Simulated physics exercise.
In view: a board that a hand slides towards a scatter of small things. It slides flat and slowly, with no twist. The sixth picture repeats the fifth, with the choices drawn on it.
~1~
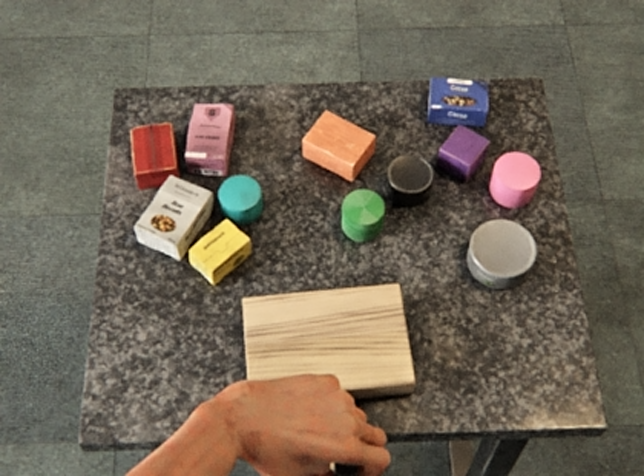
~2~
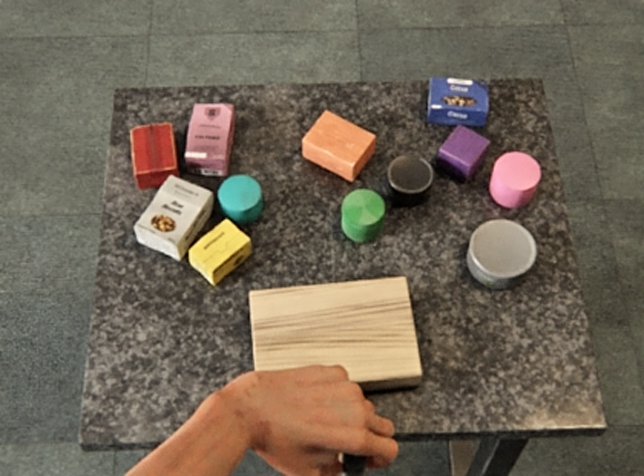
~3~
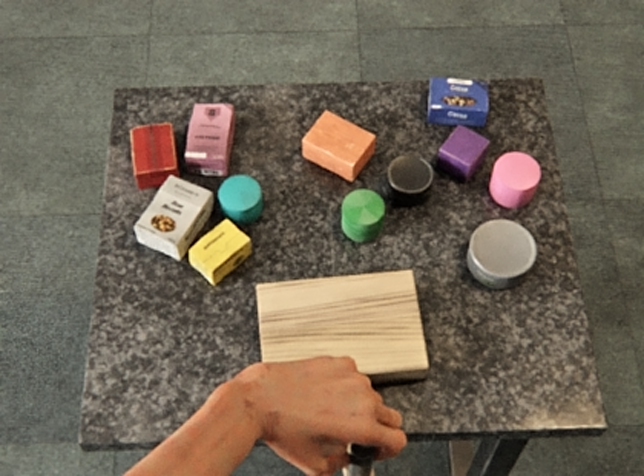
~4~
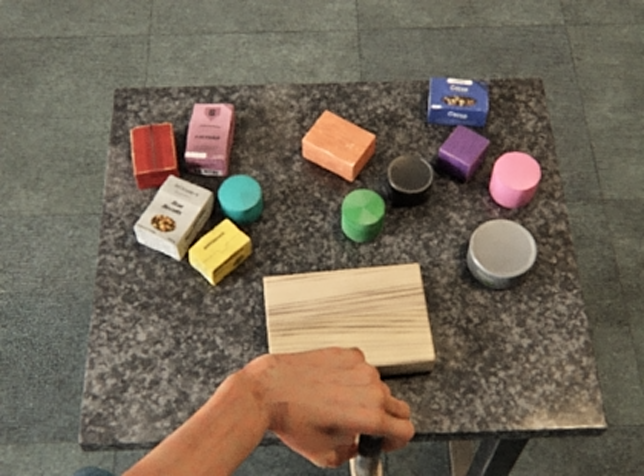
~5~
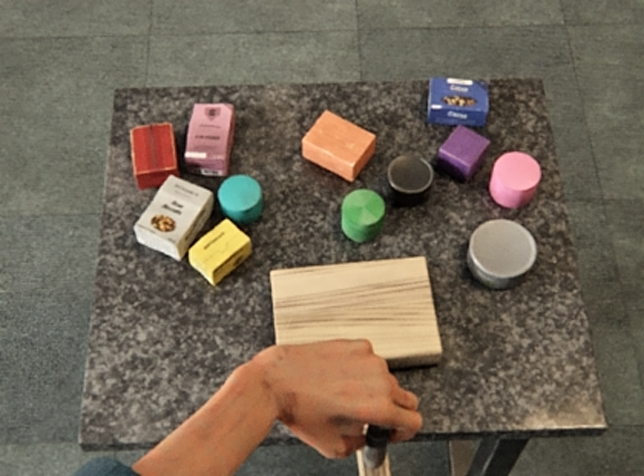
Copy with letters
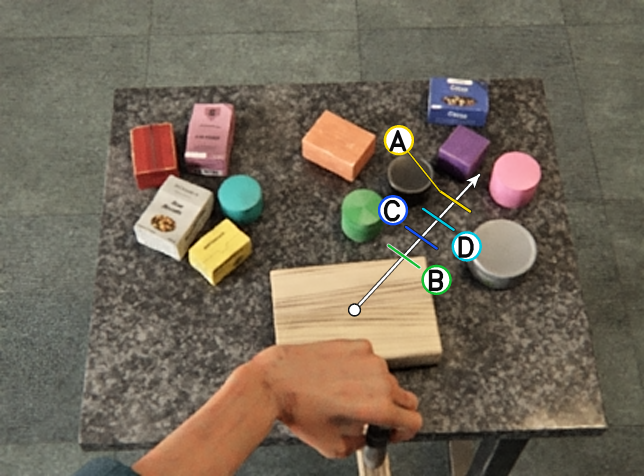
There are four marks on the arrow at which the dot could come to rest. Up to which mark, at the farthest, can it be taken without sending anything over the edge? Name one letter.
No farther than A.
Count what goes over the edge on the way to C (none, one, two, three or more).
In all, none.
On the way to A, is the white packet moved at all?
By then, no.
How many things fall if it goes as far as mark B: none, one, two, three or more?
By then, none.
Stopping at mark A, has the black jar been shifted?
Yes.
On the marked copy, A at (455, 201); B at (404, 256); C at (421, 238); D at (438, 219); the arrow from (354, 310) to (479, 175); the white dot at (354, 310).
Following A. Soon after the start, board (392, 276); blue packet (458, 102); pink tin (515, 180).
Later, board (429, 236); grey jar (539, 243); black jar (412, 175).
In the end, board (453, 209); grey jar (566, 234); pink tin (541, 171); nothing has fallen.
As for the rest, B is safe but short; C is safe but short; D is safe but short.
